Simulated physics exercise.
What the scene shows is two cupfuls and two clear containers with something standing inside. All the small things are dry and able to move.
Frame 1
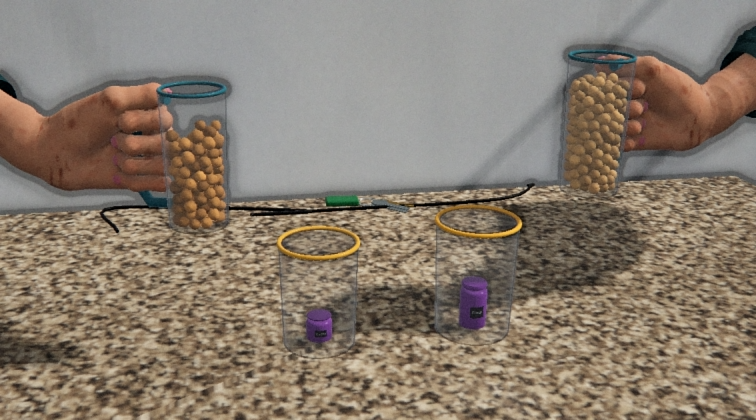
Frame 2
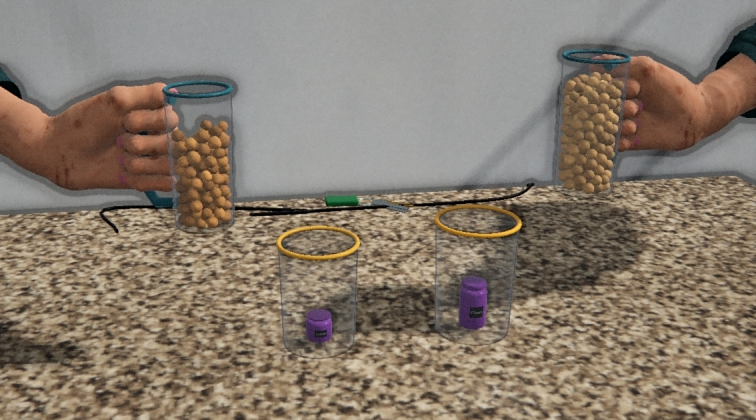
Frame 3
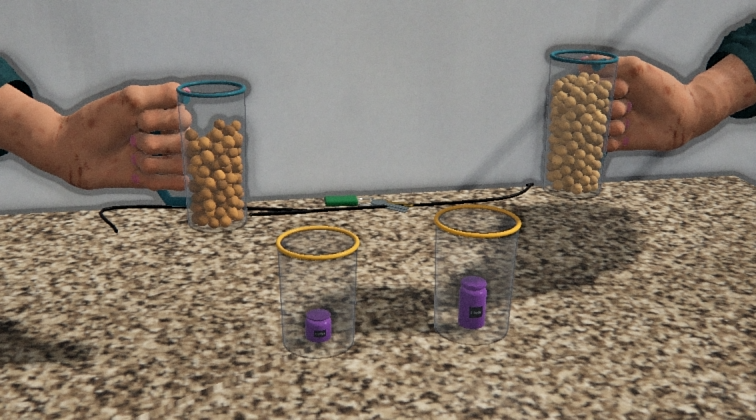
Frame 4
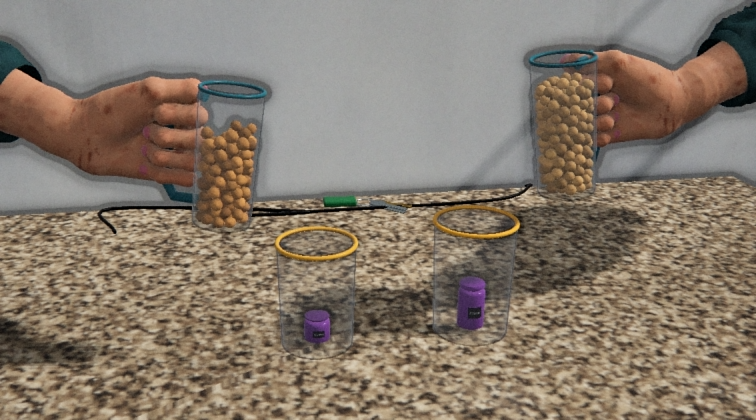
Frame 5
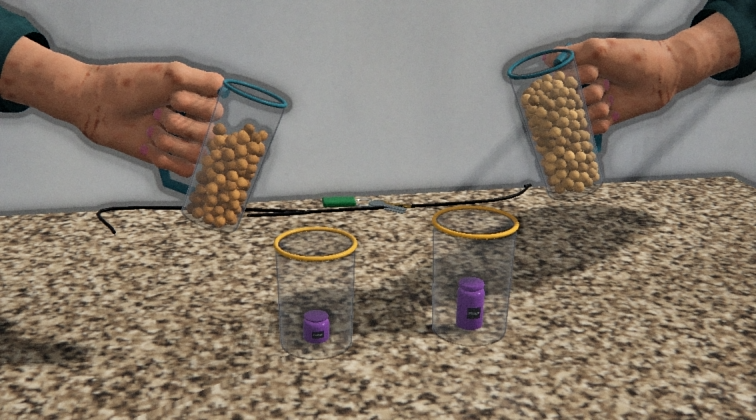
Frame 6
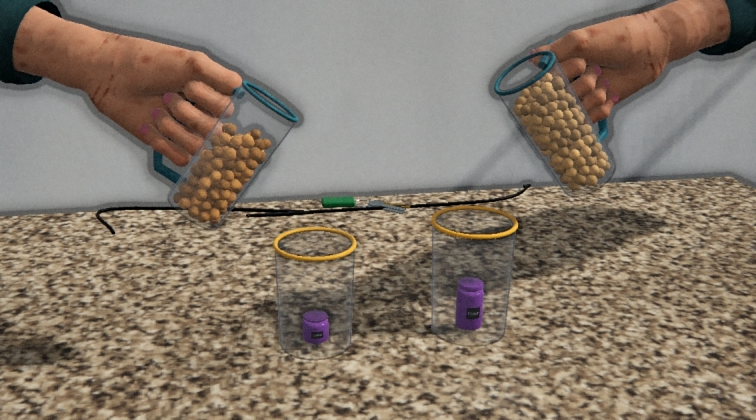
A speckled granite countertop against a pale grey wall is seen from slightly above by a still camera. Two hands hold clear, teal-rimmed cups, the left partly filled with tan-brown balls and the right fuller with paler ones, behind two yellow-rimmed clear containers holding purple canisters, with a green object and black cord beyond. The hands move the upright cups inward, then tilt them toward each other.
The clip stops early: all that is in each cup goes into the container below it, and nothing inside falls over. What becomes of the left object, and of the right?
In the end left object: Concealed; right object: Concealed.
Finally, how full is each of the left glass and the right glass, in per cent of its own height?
Some 55 left; 65 right.
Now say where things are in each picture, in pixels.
Small canister in the left glass at (319, 326), a quarter of its height or less; left cup at (196, 158), three quarters full of roasted chickpeas; small canister in the right glass at (473, 302), reaching about a third of the way up; right cup at (595, 125), nearly full of round wooden beads, in the first picture.
Left cup at (201, 158), upright; right cup at (589, 125), upright, in the second picture.
Left cup at (215, 157), upright; right cup at (577, 125), upright, in the third picture.
Left cup at (227, 157), tipped 7°; right cup at (565, 126), tipped 7°, in the fourth picture.
Left cup at (232, 157), tipped 21°; right cup at (558, 127), tipped 21°, in the fifth picture.
Small canister in the left glass at (316, 327); left cup at (231, 158), tipped 36°; small canister in the right glass at (470, 303); right cup at (558, 127), tipped 36°, in the sixth picture.
Then, 0.35 s after the last picture, left glass empty, all of its cupful still in the cup; right glass empty, all of its cupful still in the cup.
Then, 0.71 s after the last picture, left glass nearly empty, nearly all of its cupful still in the cup; right glass nearly empty, most of its cupful still in the cup.
Then, 1.15 s after the last picture, left glass half full, none of its cupful still in the cup; right glass half full, none of its cupful still in the cup.
At rest, left glass half full (surface near (315, 286)), nothing beside it; right glass two thirds full (surface near (472, 261)), nothing beside it; the left thing is covered; the right thing is covered.
